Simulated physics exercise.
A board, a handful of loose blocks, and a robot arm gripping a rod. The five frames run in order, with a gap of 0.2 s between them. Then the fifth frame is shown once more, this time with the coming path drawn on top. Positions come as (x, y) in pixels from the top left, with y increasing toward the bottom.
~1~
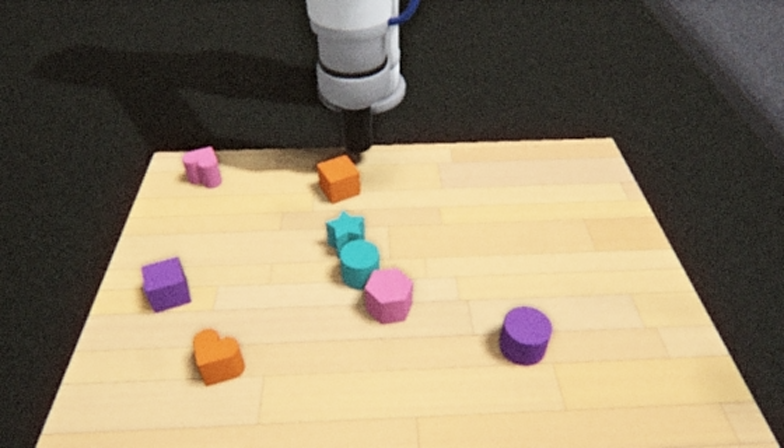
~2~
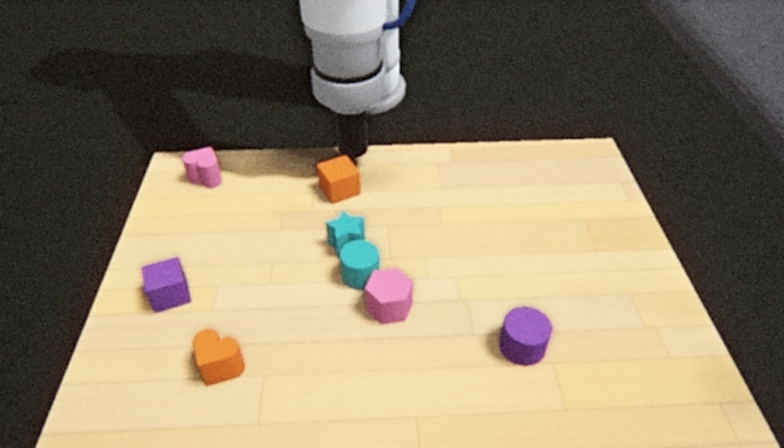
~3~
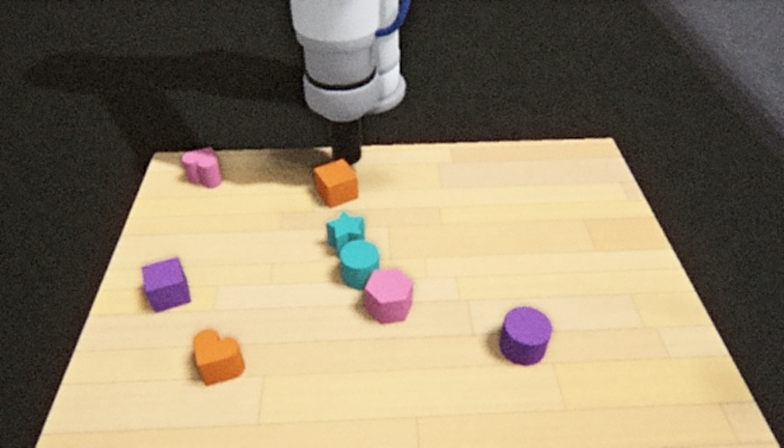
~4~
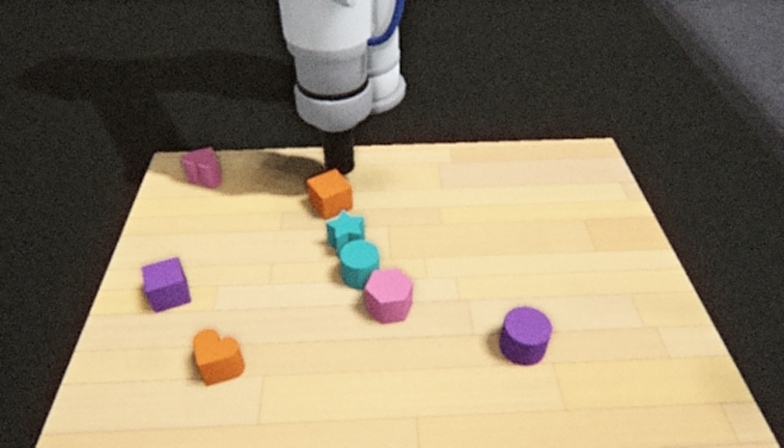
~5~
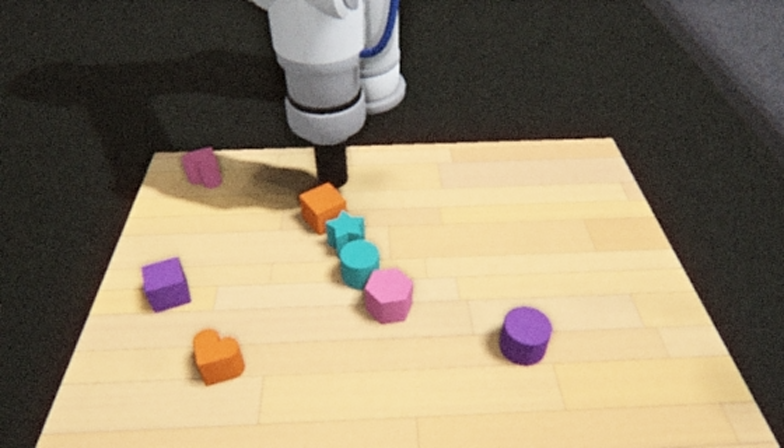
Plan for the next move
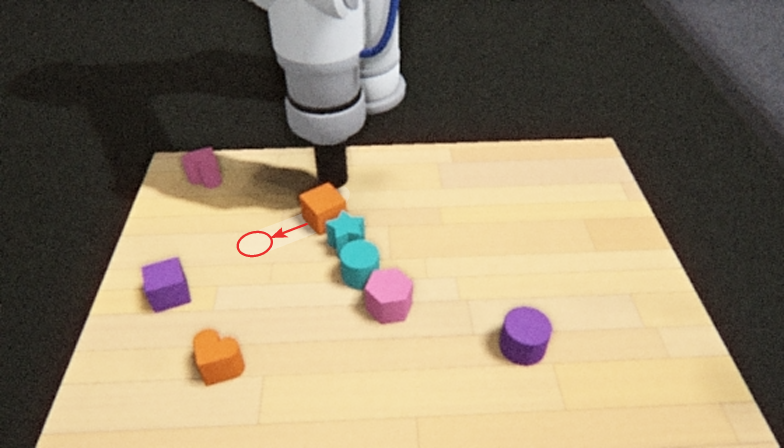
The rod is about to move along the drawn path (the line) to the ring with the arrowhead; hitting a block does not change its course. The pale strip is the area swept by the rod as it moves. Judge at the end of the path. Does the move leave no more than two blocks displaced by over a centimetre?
That would be a yes.
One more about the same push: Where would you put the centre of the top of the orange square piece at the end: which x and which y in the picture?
I'd expect the centre of its top face to be at (296, 231).
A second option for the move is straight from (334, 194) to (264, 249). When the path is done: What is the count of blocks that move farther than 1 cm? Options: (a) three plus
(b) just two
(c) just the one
c - just the one.
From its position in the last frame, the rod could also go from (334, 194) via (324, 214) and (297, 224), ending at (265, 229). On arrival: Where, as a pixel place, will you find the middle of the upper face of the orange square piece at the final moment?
For the centre of its top, I'd go with (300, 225).
Path on the board, from (334, 194) through (321, 216) and (289, 231) to (255, 244).
On the path given first. One third of the way, rod at (318, 202); orange square piece at (310, 220), turned 20° anticlockwise; turquoise star block at (347, 226).
Two thirds of the way, rod at (286, 216); orange square piece at (297, 230), turned 75° anticlockwise; turquoise star block at (347, 226).
At the end, rod at (251, 229); orange square piece at (296, 231), turned 80° anticlockwise; turquoise star block at (347, 226).
